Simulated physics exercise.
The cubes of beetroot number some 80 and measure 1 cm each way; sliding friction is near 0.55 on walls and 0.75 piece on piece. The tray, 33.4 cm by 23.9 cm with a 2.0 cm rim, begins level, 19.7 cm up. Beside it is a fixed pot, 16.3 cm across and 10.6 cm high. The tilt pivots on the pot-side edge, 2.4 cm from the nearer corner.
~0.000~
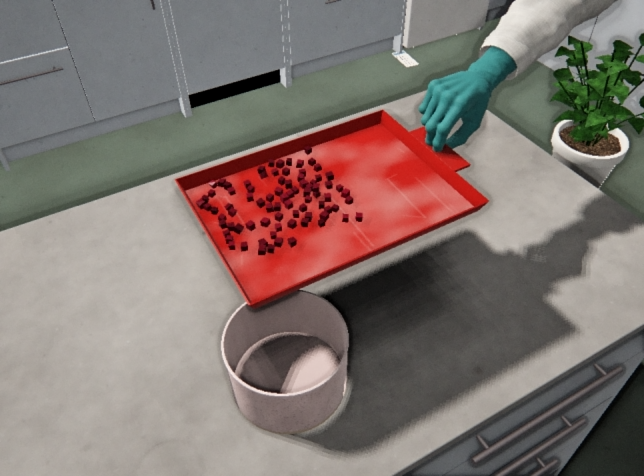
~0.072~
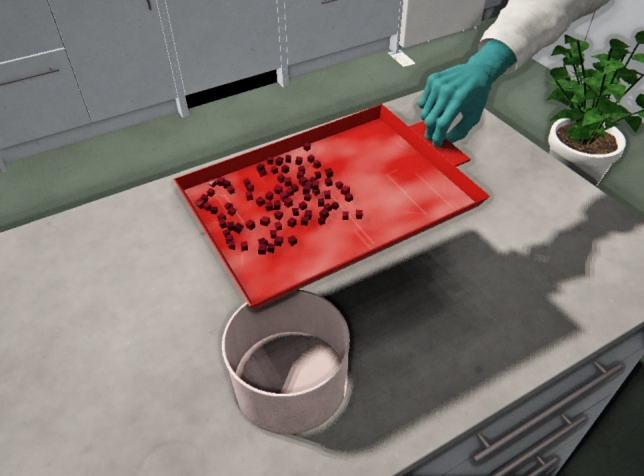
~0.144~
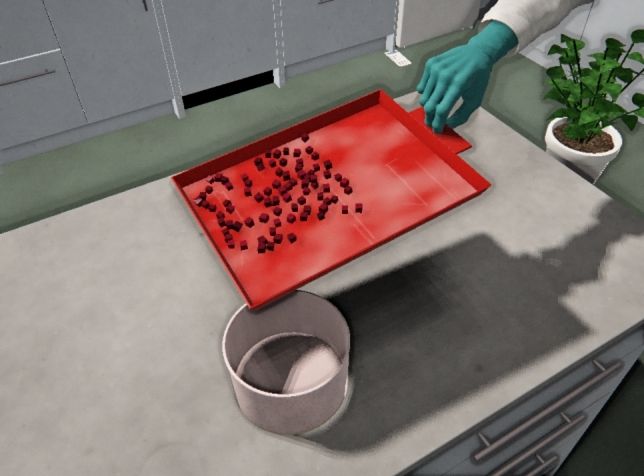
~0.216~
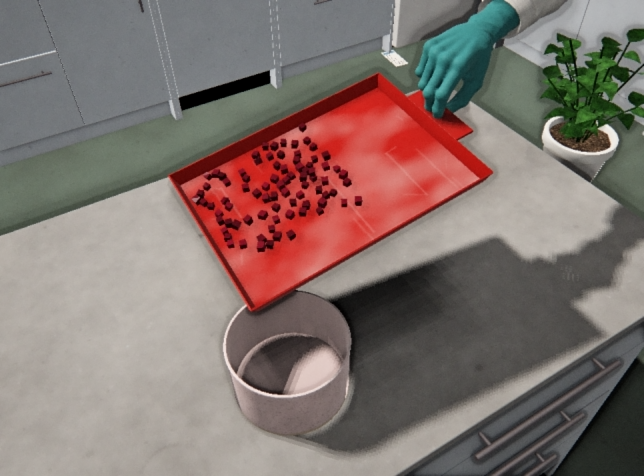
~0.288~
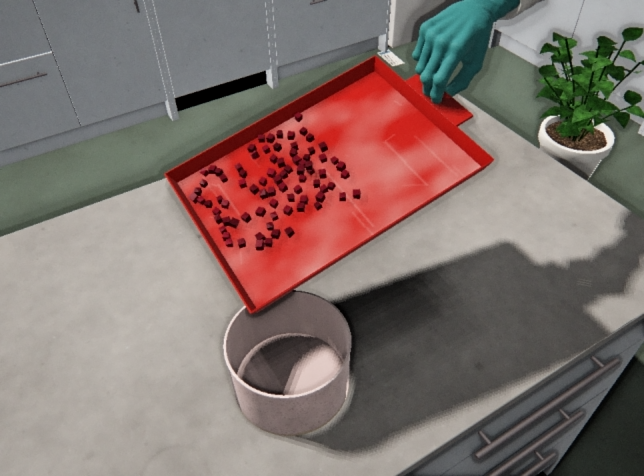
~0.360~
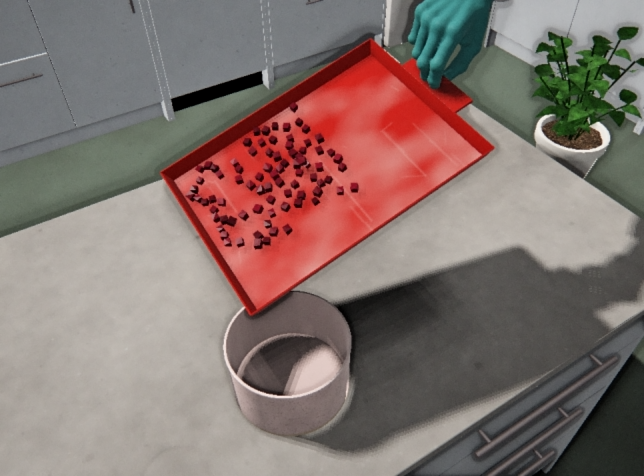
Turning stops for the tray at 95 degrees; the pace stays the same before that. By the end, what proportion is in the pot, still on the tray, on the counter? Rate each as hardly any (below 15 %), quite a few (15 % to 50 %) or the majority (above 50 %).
I would put it this way: Pot: Quite a few, tray: Hardly any, counter: The majority.
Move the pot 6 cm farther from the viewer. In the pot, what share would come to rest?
My estimate: Some 0 per cent.
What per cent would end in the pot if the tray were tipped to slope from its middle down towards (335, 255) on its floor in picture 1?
Near 80 percent, give or take.
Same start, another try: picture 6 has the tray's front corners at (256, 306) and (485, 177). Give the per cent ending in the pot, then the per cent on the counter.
The pot gets 80 and the counter 20.
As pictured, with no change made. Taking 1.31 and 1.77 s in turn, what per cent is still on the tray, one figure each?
In turn: 50, 5.
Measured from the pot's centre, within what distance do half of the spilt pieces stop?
Some 18 cm, give or take.
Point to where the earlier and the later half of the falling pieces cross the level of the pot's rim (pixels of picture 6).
Early half: About (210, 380); late half: (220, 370).
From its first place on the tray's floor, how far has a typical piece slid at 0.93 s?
It has moved some 13 cm from its start.
Then, at 0.93 s, tilt 55 degrees; the tray holds 95 %, the pot 0 %.
After 1.31 s, tilt 79 degrees; the tray holds 50 %, the pot 5 %.
After 1.77 s, tilt 95 degrees; the tray holds 5 %, the pot 15 %.
In the end, at 3.0 s, pot 25 %, tray 0 %, counter 75 %.
